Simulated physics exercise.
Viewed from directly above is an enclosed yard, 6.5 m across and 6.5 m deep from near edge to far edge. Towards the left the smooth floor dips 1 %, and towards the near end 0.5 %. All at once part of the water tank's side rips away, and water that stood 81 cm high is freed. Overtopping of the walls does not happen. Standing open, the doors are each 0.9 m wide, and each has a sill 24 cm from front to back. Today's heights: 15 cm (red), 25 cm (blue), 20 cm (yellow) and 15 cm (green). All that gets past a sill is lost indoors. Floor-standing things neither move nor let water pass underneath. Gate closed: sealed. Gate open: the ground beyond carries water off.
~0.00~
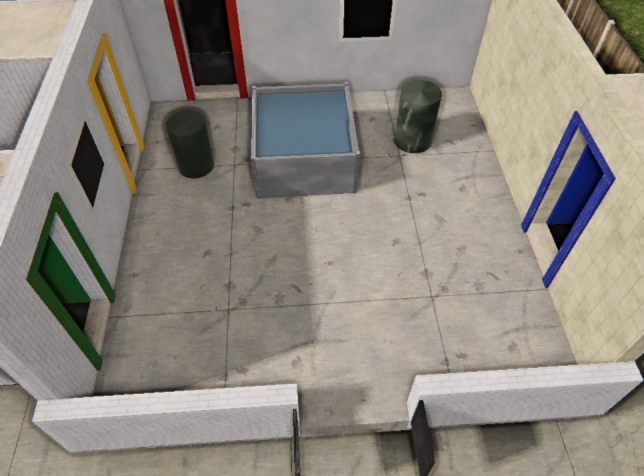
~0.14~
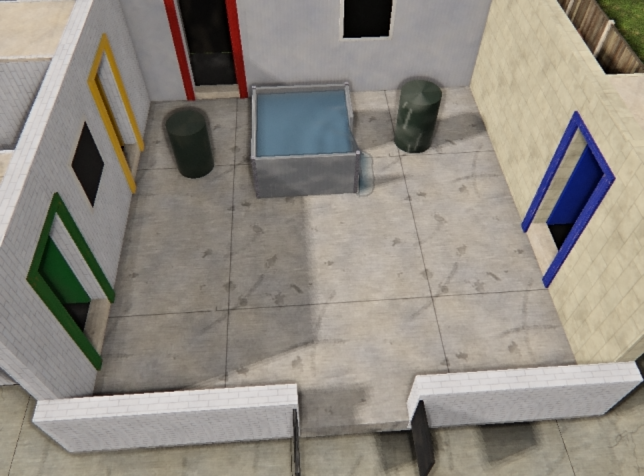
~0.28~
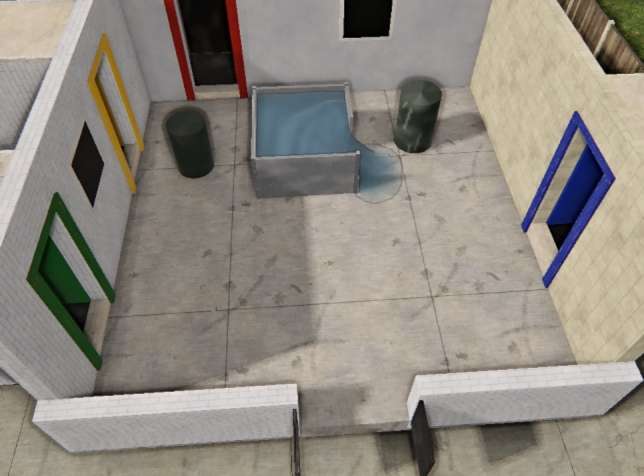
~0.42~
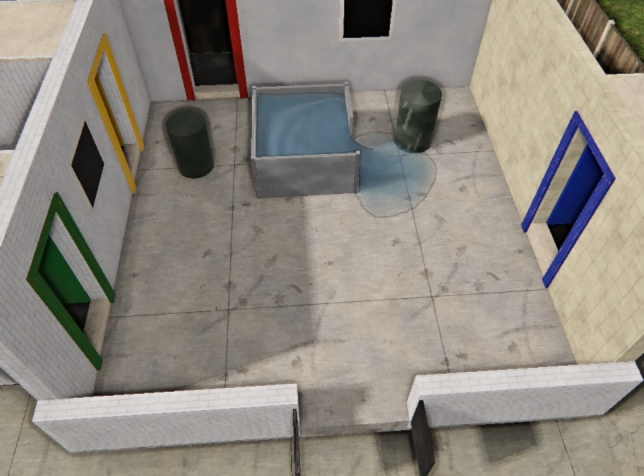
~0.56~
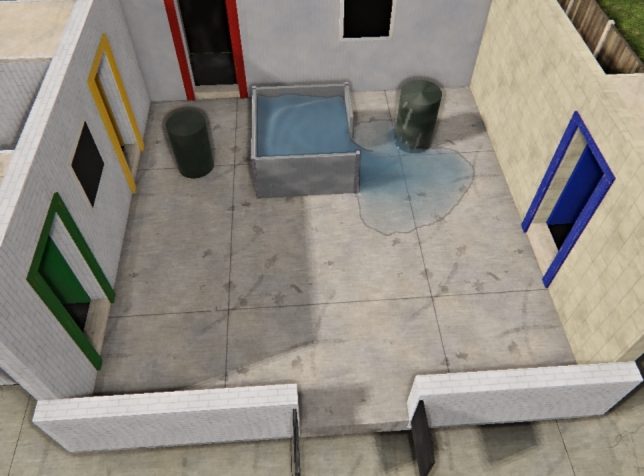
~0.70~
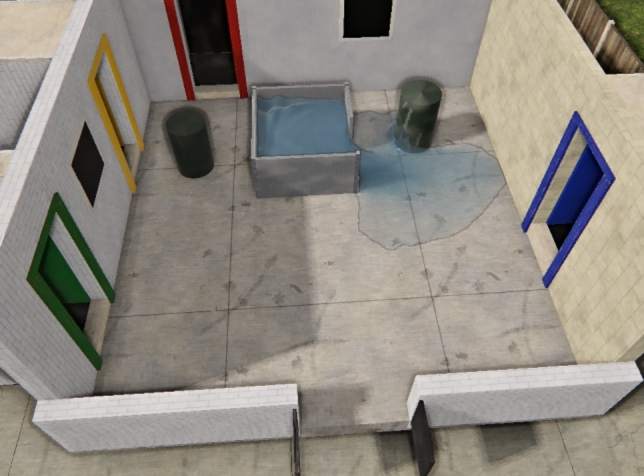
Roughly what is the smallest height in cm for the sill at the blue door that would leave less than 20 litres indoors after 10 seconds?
Close to 13 cm.
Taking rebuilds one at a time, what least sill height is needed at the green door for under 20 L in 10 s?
Green would need about 7.5 cm on its own.
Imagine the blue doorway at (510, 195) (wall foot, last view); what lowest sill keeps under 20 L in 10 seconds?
Close to 30 cm at the least.
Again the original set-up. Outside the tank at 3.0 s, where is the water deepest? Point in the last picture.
Near (582, 376).
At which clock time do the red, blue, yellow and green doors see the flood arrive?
Arrives: Red 3.4 s / blue 1.2 s / yellow 6.0 s / green 5.0 s.
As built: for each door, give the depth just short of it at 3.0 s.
Centimetres: Red = 0, blue = 14, yellow = 0, green = 0.
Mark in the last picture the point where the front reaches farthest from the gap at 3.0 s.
At about (587, 389).
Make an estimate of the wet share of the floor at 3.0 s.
Approximately 40 % of it.
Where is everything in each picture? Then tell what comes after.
In the first frame, the water tank at (303, 123) is whole and still, 81 cm deep; the blue door at (558, 214) is dry.
In the second frame, the gap is at (351, 159), the front 0.4 m out at (369, 164); the back of the water tank holds 81 cm.
In the third frame, the front is at (398, 172), 0.8 m from the gap at (351, 162); 0.9 m2 of floor is wet, 81 cm left at the back.
In the fourth frame, water pours out at (351, 163) and has run 1.4 m, to (432, 173); about 9 cm deep outside, 76 cm at the back.
In the fifth frame, the gap is at (351, 163), the front 2.1 m out at (470, 175); the back of the water tank holds 69 cm.
In the sixth frame, the front is at (502, 179), 2.6 m from the gap at (351, 163); 5.0 m2 of floor is wet, 69 cm left at the back; the blue door at (558, 214), 3.4 m from the gap, is still 1.2 m from the nearest water.
After 1.4 s water covers 25 % of the floor, deepest (39 cm) near (506, 181); 18 cm at the blue door, 0 litres in over its 25 cm sill.
After 3.0 s water covers 40 % of the floor, deepest (30 cm) near (582, 376); 14 cm at the blue door, 0 litres in over its 25 cm sill.
After 10.0 s water covers 95 % of the floor, deepest (12 cm) near (120, 263); 4 cm at the blue door, 0 litres in over its 25 cm sill.
At the blue door as built, the water arrived by 1.2 s and peaked near 23 cm at 1.8 s.
With a sill of 11.5 cm, 29 litres would have come in within the 10 s; with 15.5 cm, 11 litres. So under 20 litres takes about 13 cm.
